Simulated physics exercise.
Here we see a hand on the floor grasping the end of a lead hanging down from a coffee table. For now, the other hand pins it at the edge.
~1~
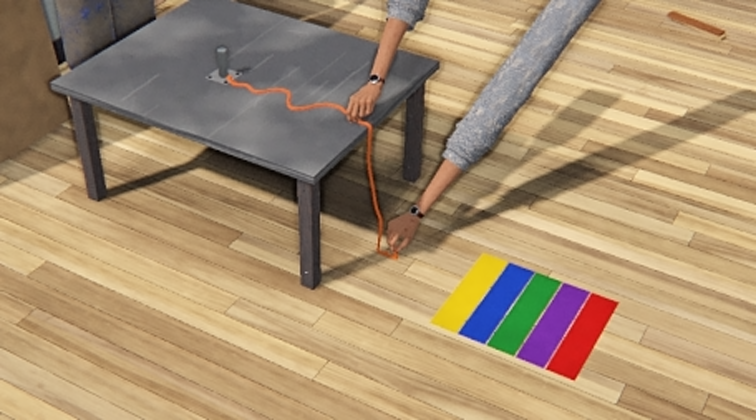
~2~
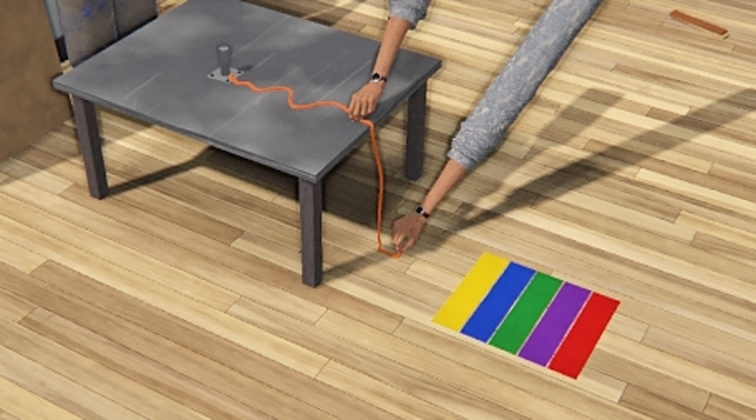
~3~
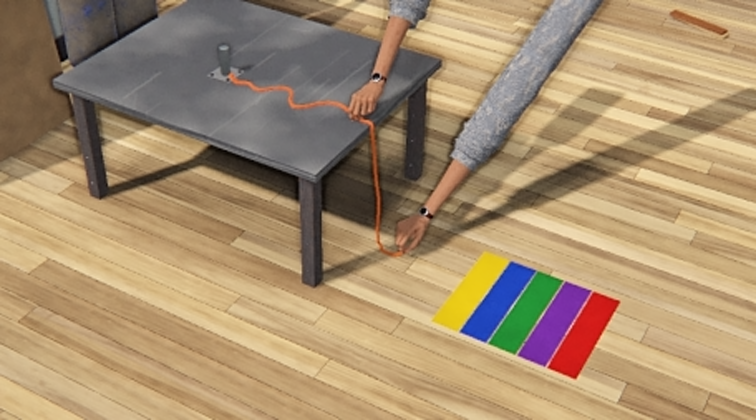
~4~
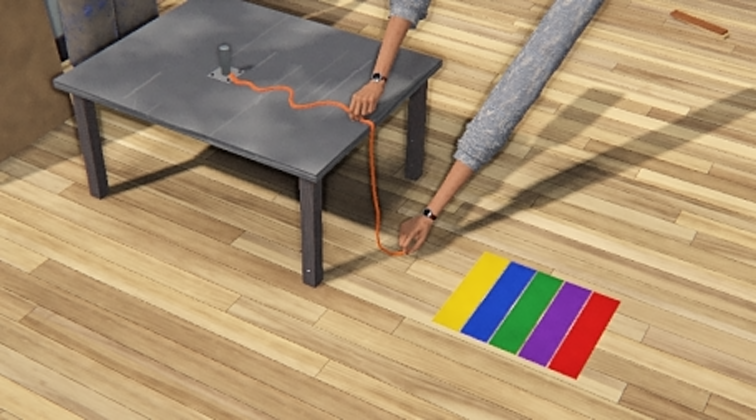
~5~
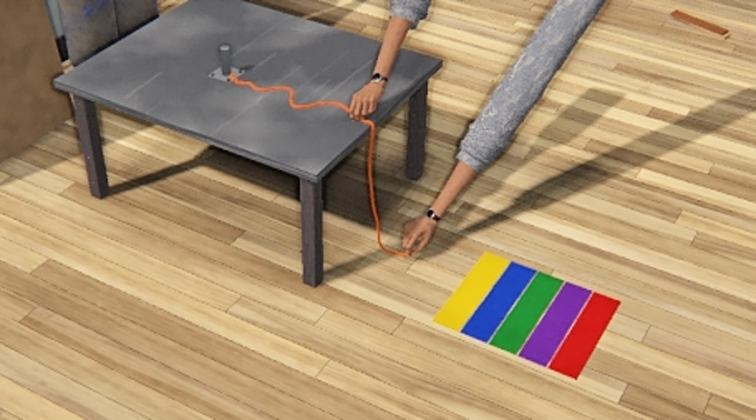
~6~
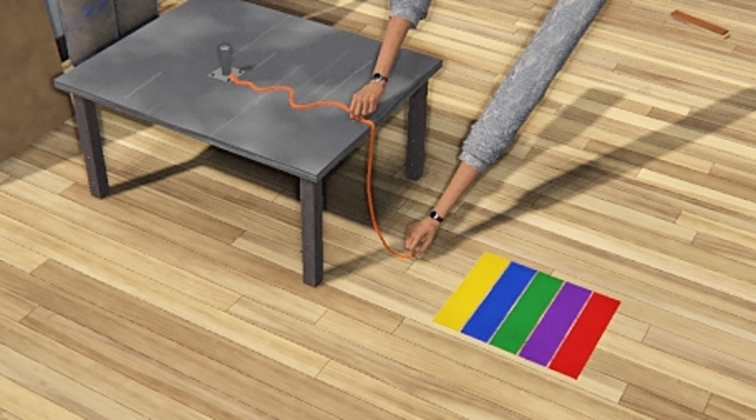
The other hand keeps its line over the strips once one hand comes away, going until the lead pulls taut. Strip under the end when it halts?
Green strip.
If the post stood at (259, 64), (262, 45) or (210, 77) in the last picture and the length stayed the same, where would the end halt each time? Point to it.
Going through the tries, you get (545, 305), then (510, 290), then (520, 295).
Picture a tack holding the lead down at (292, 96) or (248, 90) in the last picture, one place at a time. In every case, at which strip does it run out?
You'd see blue the first time and green the second.
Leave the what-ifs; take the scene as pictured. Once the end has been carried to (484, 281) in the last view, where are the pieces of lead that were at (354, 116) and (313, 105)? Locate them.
In order: (377, 142) and (342, 112).
Soon after, end near (485, 281); over yellow.
Then, end near (514, 292); over blue.
At full stretch, end near (532, 299); over green. It gets as far as the green strip.
